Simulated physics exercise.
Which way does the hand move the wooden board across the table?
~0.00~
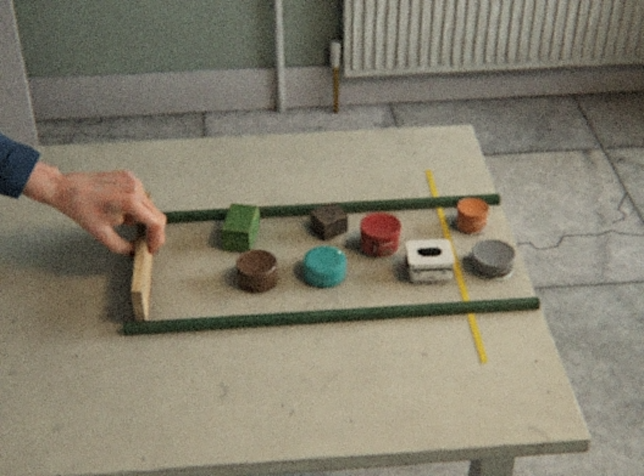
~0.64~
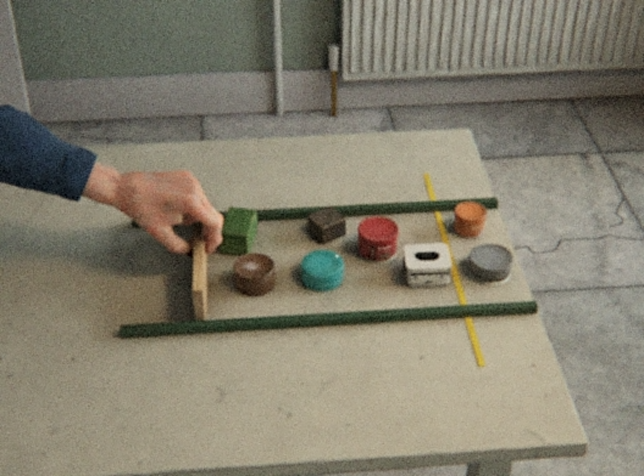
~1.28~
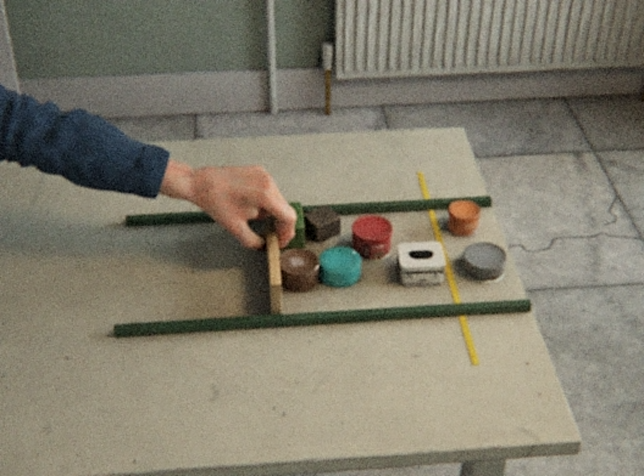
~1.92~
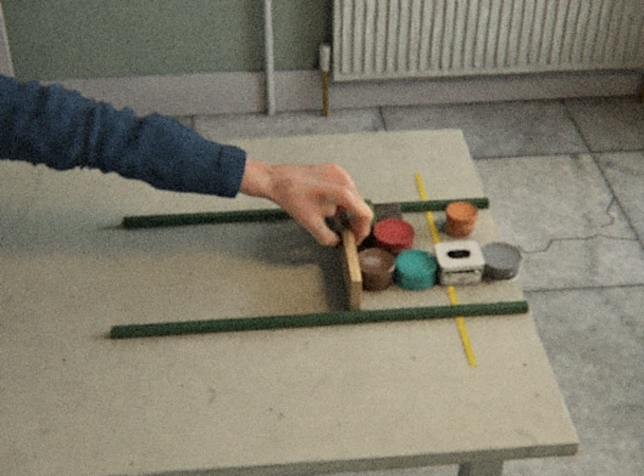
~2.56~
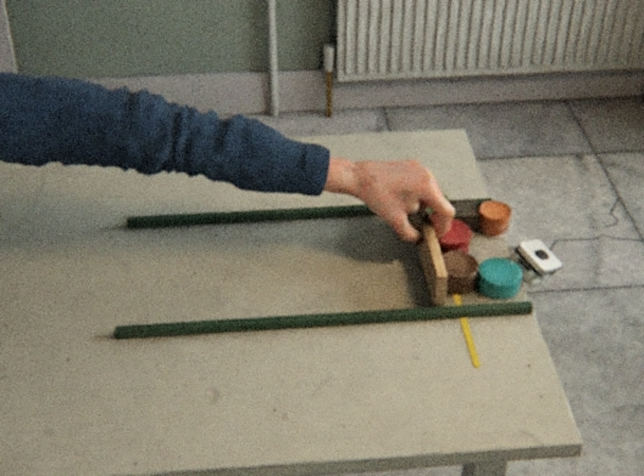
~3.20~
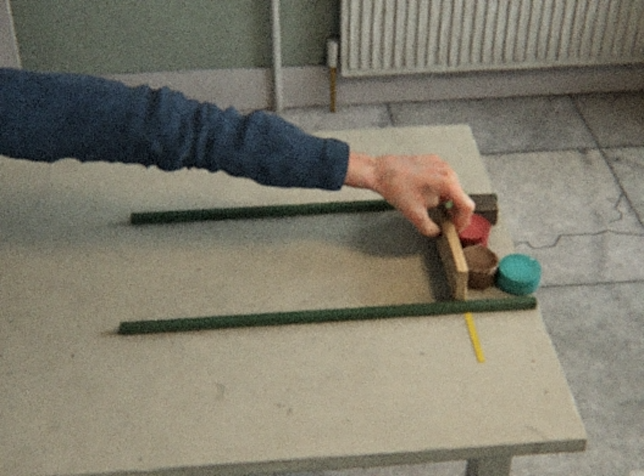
The hand moves the board to the right, toward the edge of the table.
On a tabletop, a hand pushes small containers with a board until several drop off the edge.
